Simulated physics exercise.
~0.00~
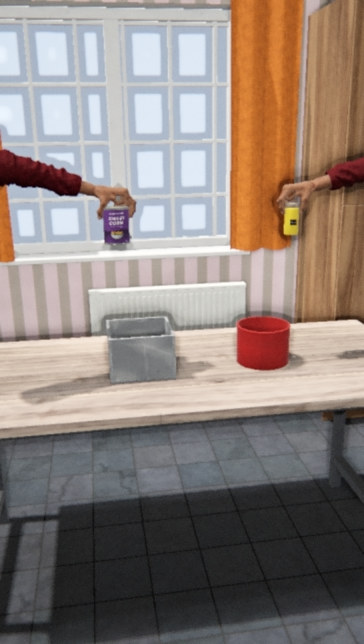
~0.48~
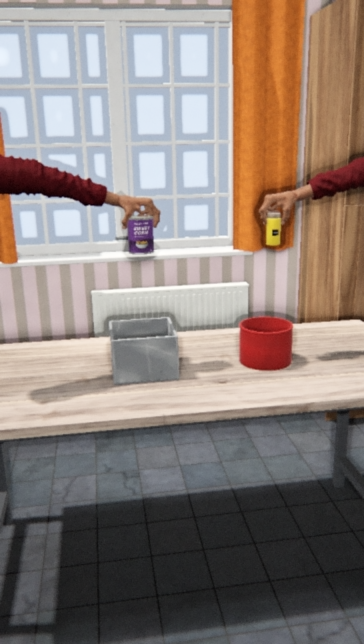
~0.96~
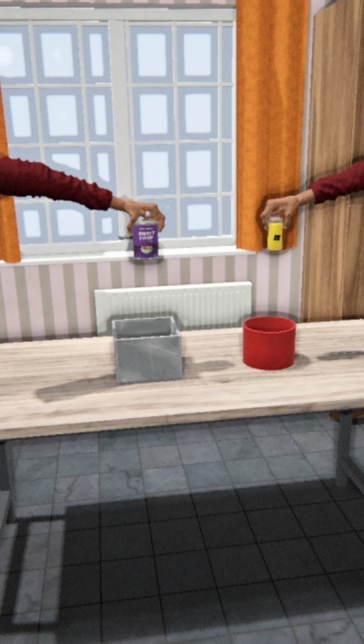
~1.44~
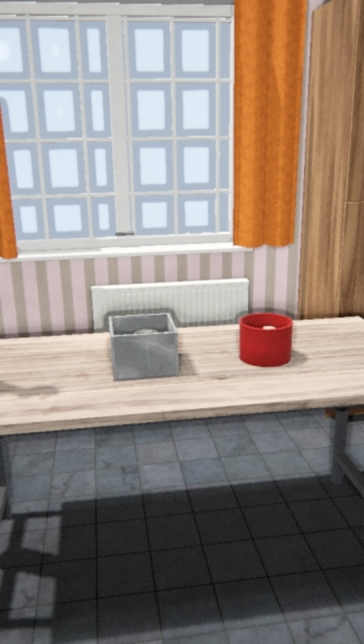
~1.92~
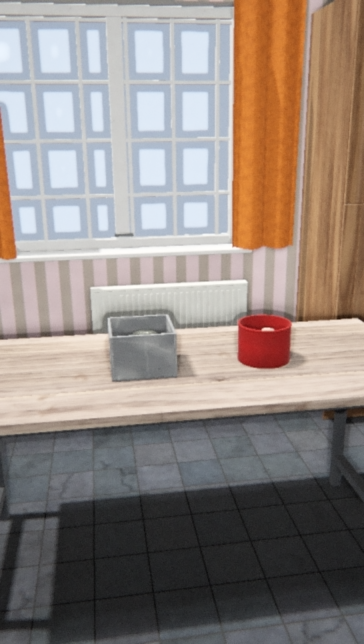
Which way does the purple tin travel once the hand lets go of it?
The purple tin moves down, dropping into the grey crate on the table.
